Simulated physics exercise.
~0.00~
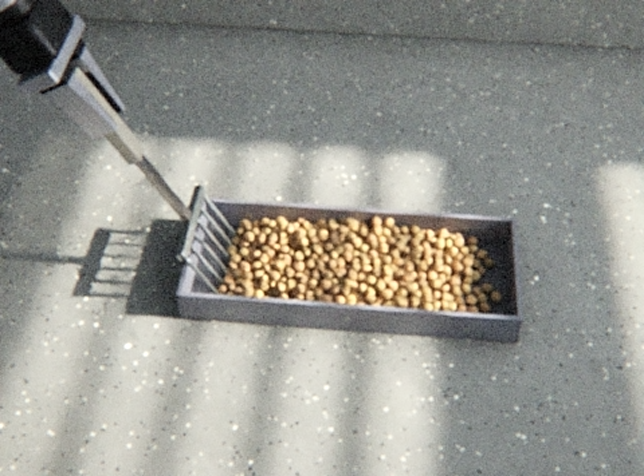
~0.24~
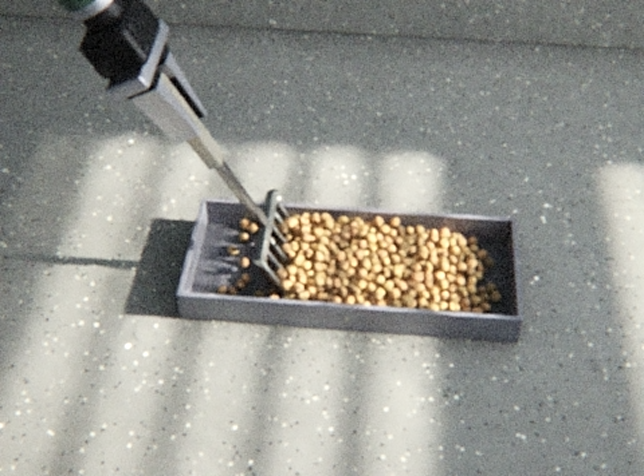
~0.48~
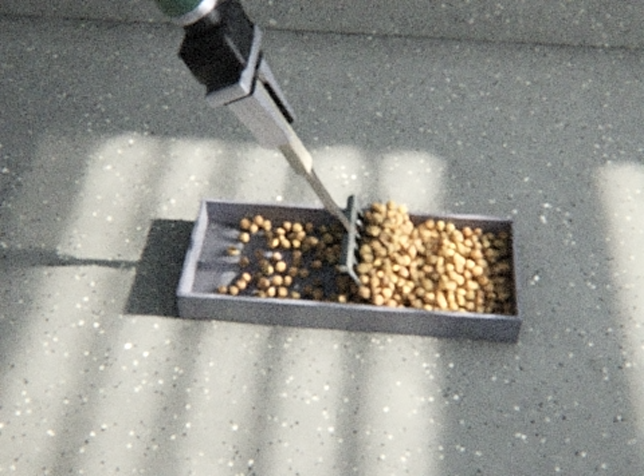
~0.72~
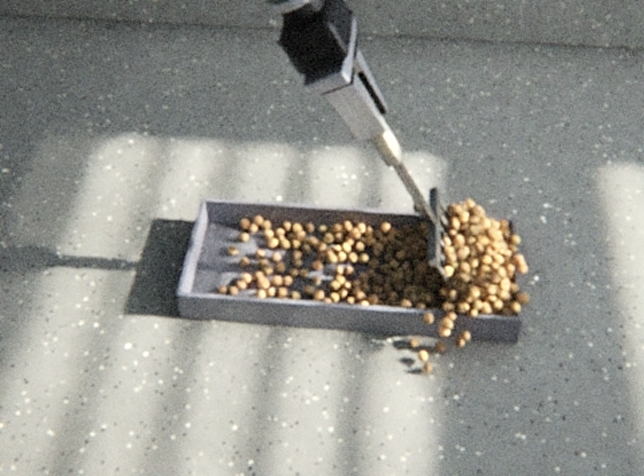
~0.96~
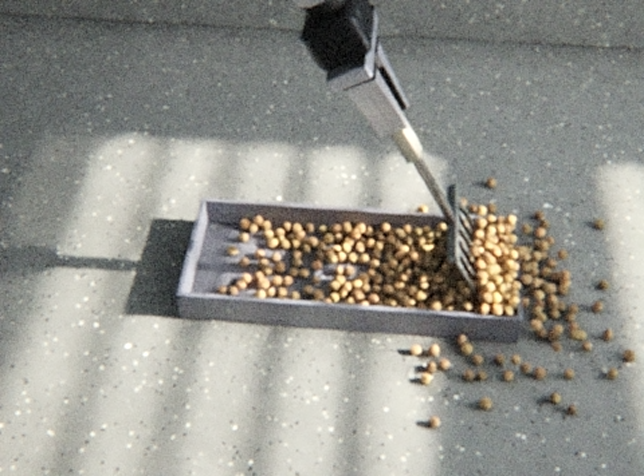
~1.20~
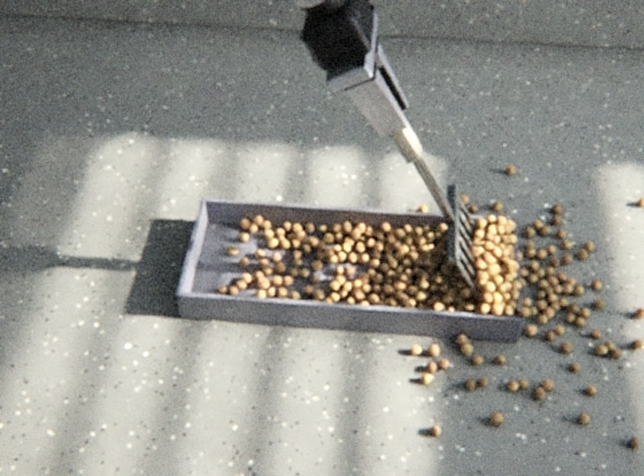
A long grey trough of tan dried chickpeas sits on a speckled grey floor crossed by bands of sunlight, seen from above at an angle. A robot's black and silver gripper holds a small pronged fork at the trough's left end. The fork sweeps right, pushing the chickpeas into a growing heap while some slip behind it and stay scattered along the bottom. Near the right end the heap rises above the walls, and pieces spill over the front edge. More then tumble over the far end and spread across the floor. The fork stops there, with most chickpeas still in the trough.
